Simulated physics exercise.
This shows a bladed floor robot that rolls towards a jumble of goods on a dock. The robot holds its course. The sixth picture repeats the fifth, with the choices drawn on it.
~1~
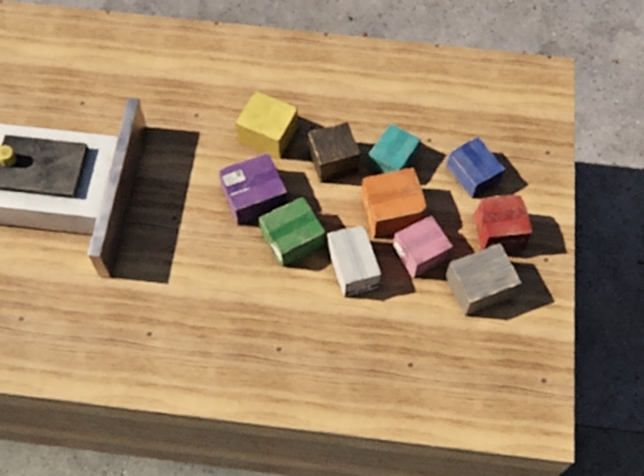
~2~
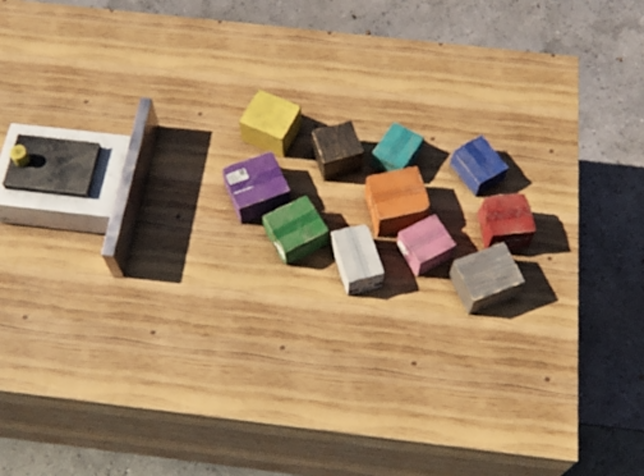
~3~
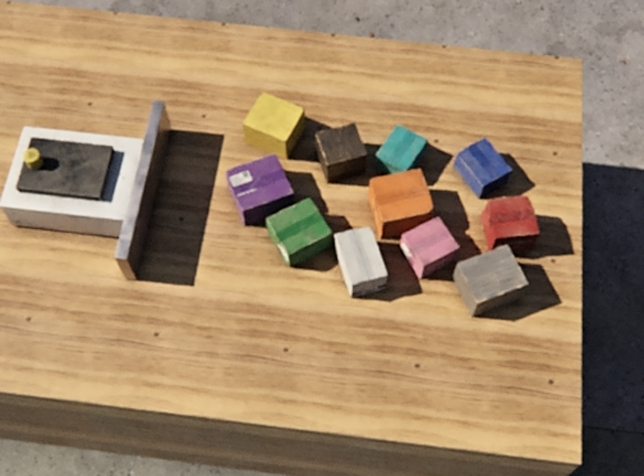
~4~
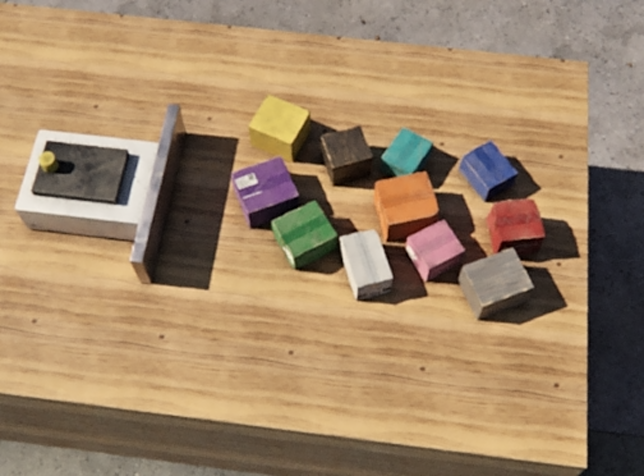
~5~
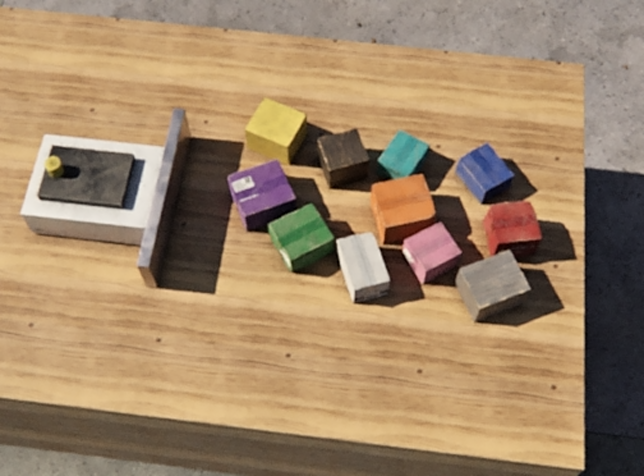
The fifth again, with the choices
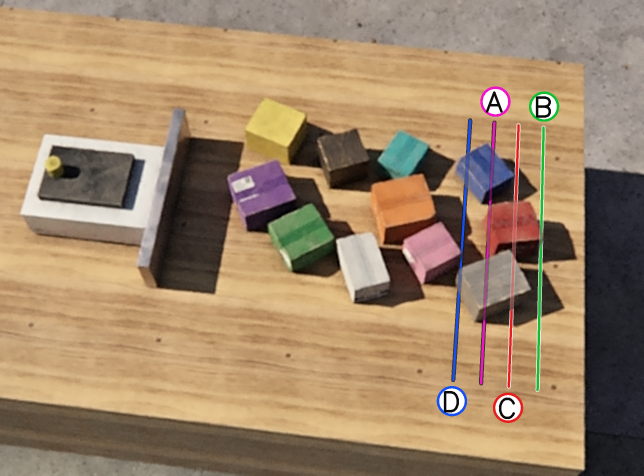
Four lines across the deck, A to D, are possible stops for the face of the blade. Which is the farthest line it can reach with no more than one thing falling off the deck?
Stop at D.
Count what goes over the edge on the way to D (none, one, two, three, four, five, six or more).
One.
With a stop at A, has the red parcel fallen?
Yes.
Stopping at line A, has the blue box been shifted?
Yes.
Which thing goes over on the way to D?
It is the red parcel.
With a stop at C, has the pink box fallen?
Yes.
On the marked copy, A at (488, 244); B at (541, 250); C at (514, 247); D at (462, 241).
Following D. Soon after the start, robot (200, 188); yellow crate (311, 127); green parcel (311, 246).
Later, robot (308, 200); red parcel (526, 228); grey crate (506, 297).
In the end, robot (392, 209); red parcel over the edge; grey crate (578, 317); one fallen.
As for the rest, A drops four; B drops seven; C drops six.
